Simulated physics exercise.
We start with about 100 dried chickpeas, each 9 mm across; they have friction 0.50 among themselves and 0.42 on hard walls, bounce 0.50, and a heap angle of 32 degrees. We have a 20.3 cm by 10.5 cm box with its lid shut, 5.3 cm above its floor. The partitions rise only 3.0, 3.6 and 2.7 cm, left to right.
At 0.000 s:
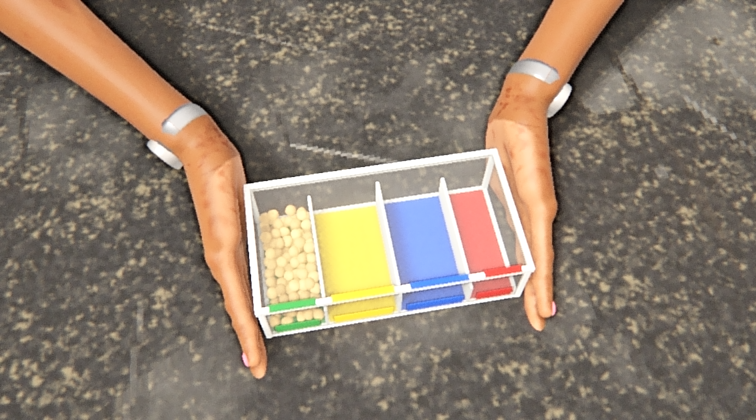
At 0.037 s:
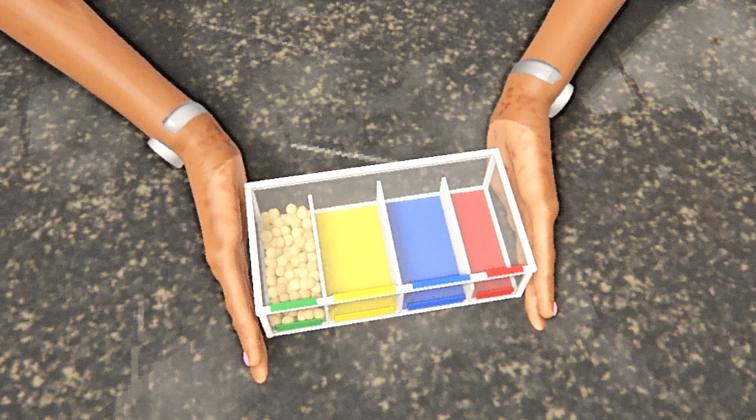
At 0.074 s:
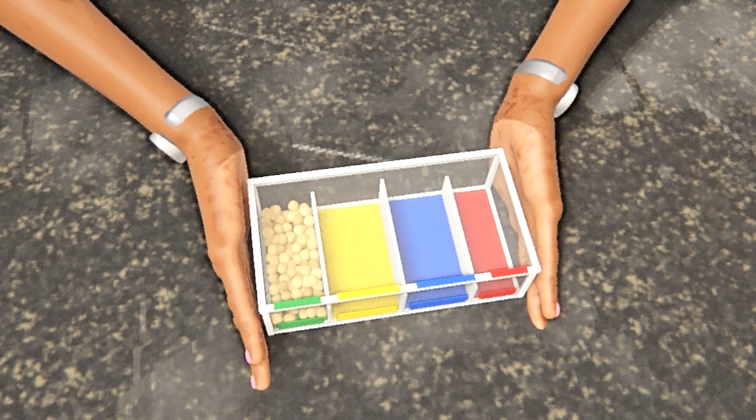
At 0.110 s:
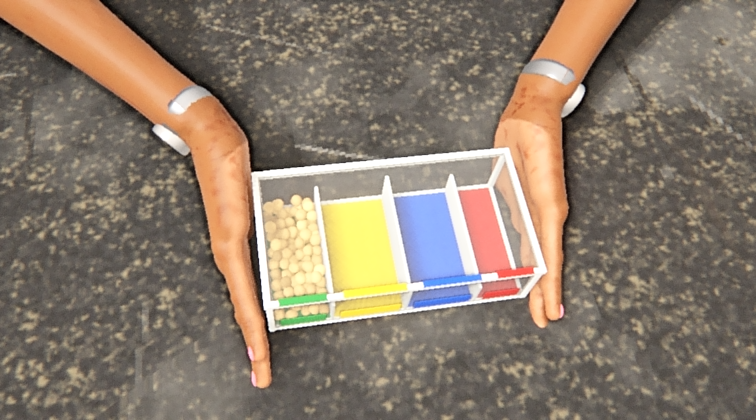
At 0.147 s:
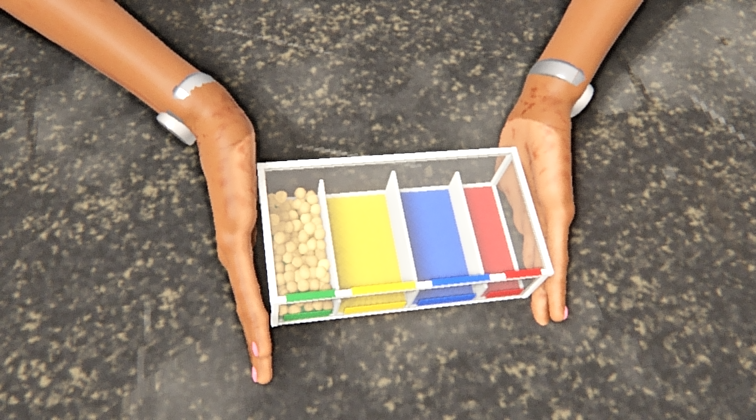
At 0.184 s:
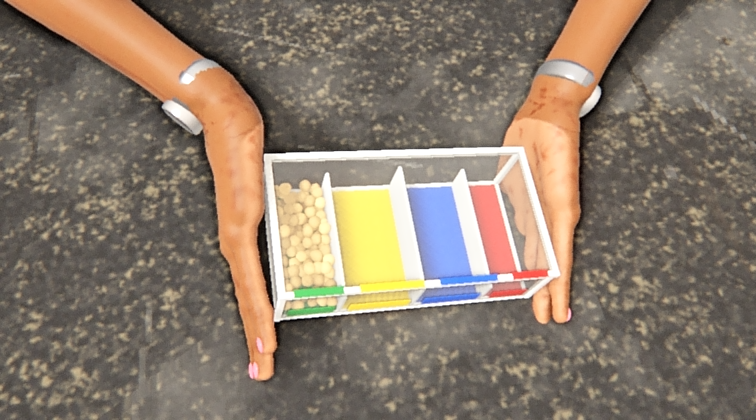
Two hands slightly tilt a clear divided box, with beige balls in its left green-marked section.
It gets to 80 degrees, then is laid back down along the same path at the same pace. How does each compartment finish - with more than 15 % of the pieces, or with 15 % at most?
Red: At most 15 %, blue: At most 15 %, green: More than 15 %, yellow: More than 15 %.
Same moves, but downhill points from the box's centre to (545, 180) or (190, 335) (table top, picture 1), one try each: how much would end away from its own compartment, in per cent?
Roughly 35 per cent on the first try and 0 per cent on the second.
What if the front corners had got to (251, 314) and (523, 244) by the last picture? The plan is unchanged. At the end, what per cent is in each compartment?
Red = 0 %, blue = 0 %, green = 100 %, yellow = 0 %.
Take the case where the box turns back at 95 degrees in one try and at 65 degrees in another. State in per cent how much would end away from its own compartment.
80 and 5 %.
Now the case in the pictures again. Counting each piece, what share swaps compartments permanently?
50 percent.
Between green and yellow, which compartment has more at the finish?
The green one.
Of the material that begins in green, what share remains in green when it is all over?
50 %.
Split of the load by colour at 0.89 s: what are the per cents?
Red 0; blue 0; green 95; yellow 5.
After 0.89 s, tilt 80 degrees; green 95 %, yellow 5 %.
After 1.37 s, tilt 35 degrees; red 5 %, blue 5 %, green 50 %, yellow 35 %.
Then, at 1.91 s, tilt 0 degrees; red 5 %, blue 5 %, green 50 %, yellow 35 %.
At rest (2.4 s), red 5 %, blue 5 %, green 50 %, yellow 35 %.
